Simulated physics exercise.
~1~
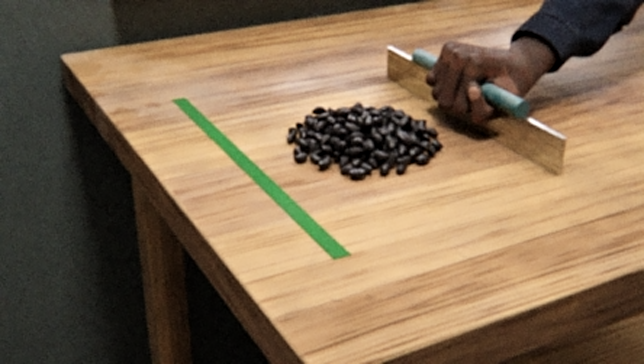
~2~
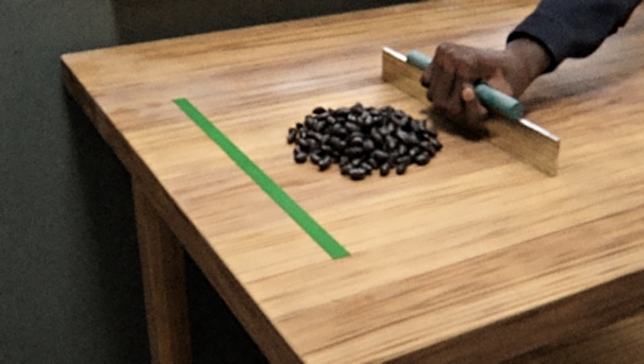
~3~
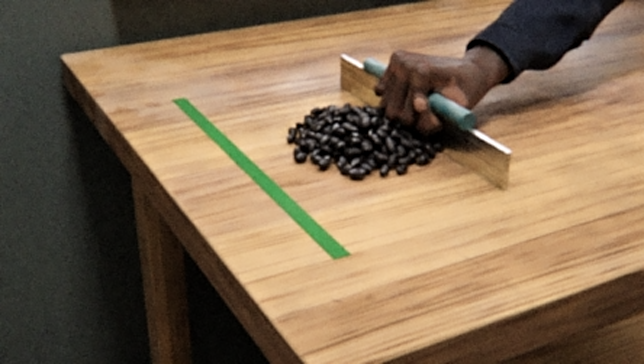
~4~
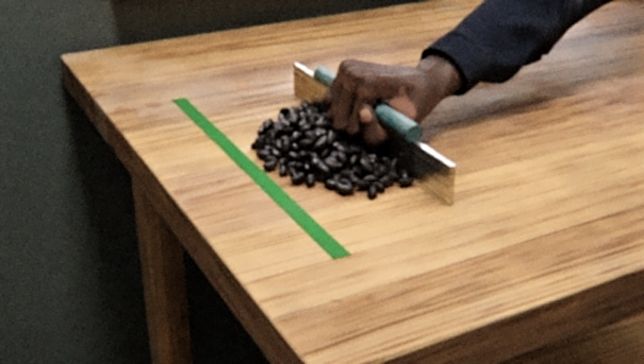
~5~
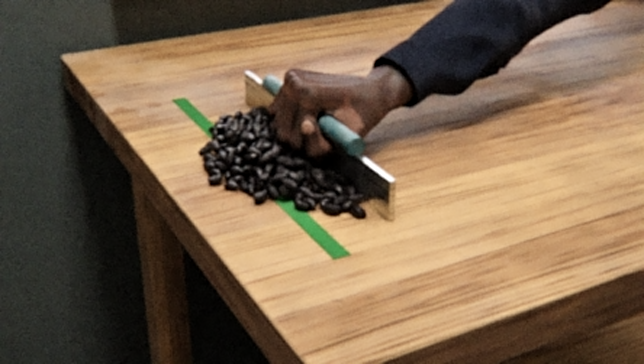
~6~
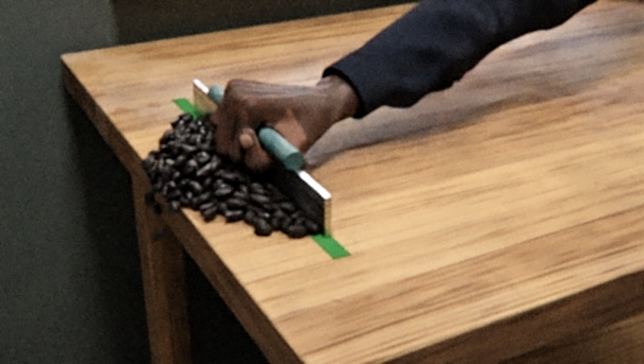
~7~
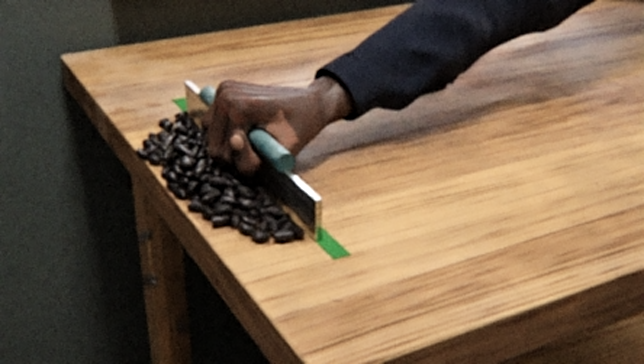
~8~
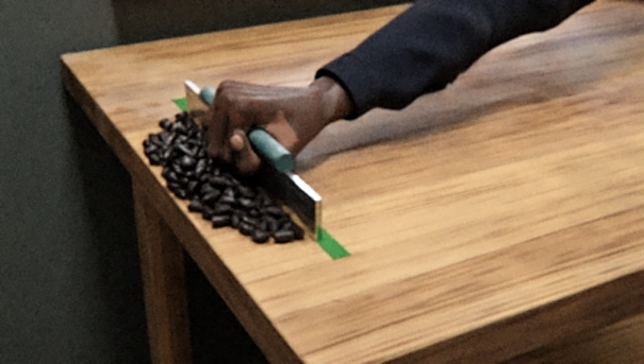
A hand slid a flat scraper with a teal handle leftward across a wooden table, pushing a heap of small black beans over a strip of green tape, then stopped at the tape with most of the beans still bunched along the table's edge.
